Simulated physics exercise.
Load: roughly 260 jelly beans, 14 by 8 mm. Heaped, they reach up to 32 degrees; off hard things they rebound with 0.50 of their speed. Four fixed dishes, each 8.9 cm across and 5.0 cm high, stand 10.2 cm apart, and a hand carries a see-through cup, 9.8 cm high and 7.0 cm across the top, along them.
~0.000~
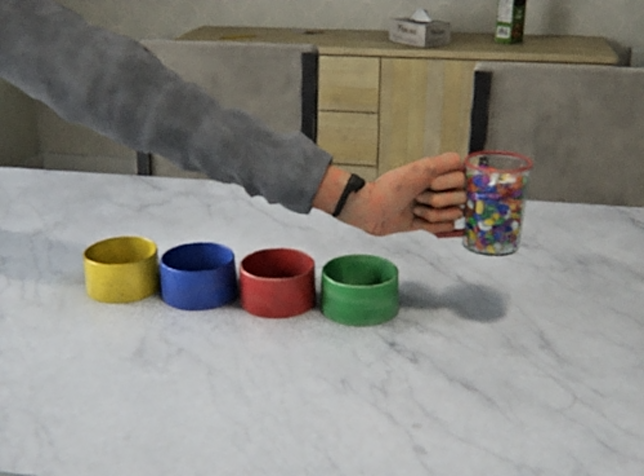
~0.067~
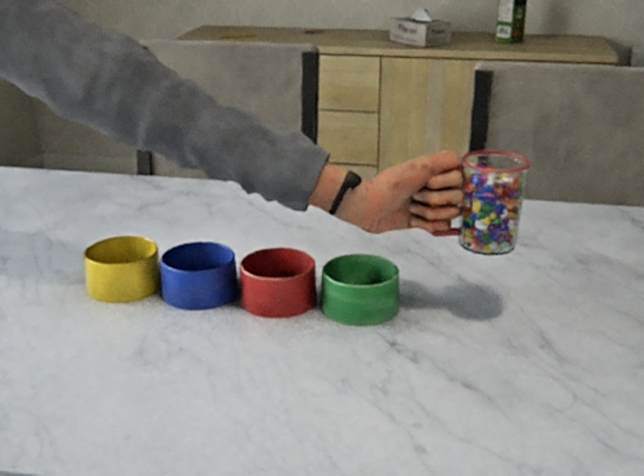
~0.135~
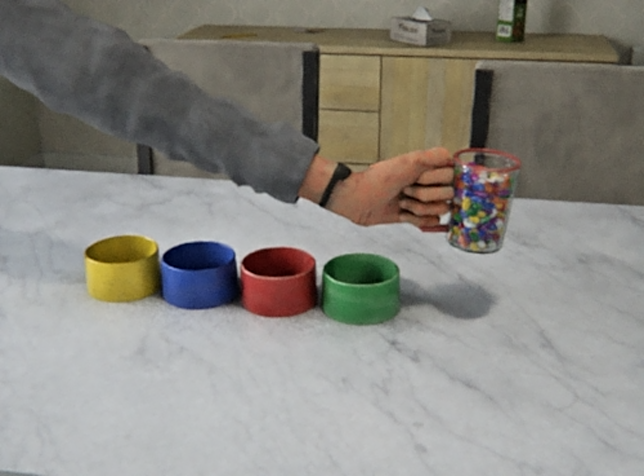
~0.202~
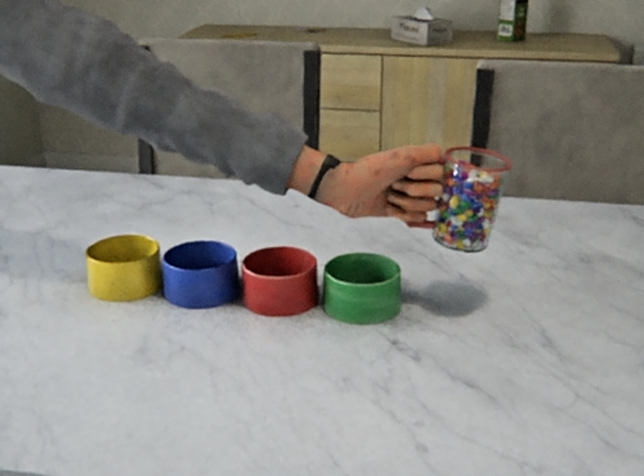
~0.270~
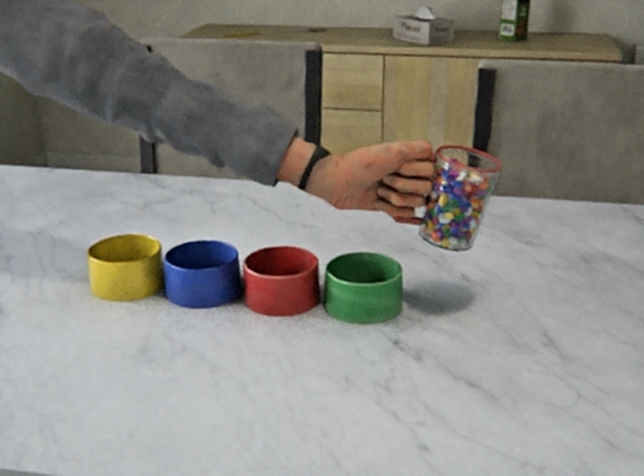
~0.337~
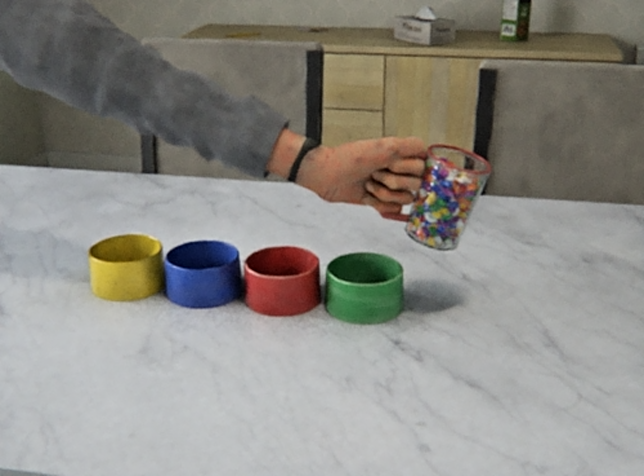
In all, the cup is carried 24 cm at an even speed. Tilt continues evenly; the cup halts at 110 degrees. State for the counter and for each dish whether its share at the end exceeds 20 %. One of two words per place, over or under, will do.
At the end, red: It will collect a share of a fifth or less; blue: It will collect a share of a fifth or less; green: It will collect a share beyond a fifth; yellow: It will collect a share of a fifth or less; counter: It will collect a share of a fifth or less.
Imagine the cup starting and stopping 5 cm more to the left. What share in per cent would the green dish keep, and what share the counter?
In that case, green: 0; counter: 10.
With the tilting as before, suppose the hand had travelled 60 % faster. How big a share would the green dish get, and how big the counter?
The shares would then be green 90 and counter 10.
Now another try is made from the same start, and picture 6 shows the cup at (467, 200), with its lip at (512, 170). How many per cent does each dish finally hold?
It'd finish with red at 0, blue at 0, green at 90 and yellow at 0.
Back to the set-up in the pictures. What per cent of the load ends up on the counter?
10 %.
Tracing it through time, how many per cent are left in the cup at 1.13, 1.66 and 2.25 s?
Going in order, it reads 100, then 95, and finally 40 per cent.
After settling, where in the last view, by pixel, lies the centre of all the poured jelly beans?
When it all comes to rest, the middle is near (357, 285).
After 1.13 s, tilt 59 degrees; cup holds 100 %.
After 1.66 s, tilt 89 degrees; cup holds 95 %, green 5 %.
Then, at 2.25 s, tilt 110 degrees; cup holds 40 %, green 55 %.
By 3.8 s all is still; red 0 %, blue 0 %, green 90 %, yellow 0 %, counter 10 %.
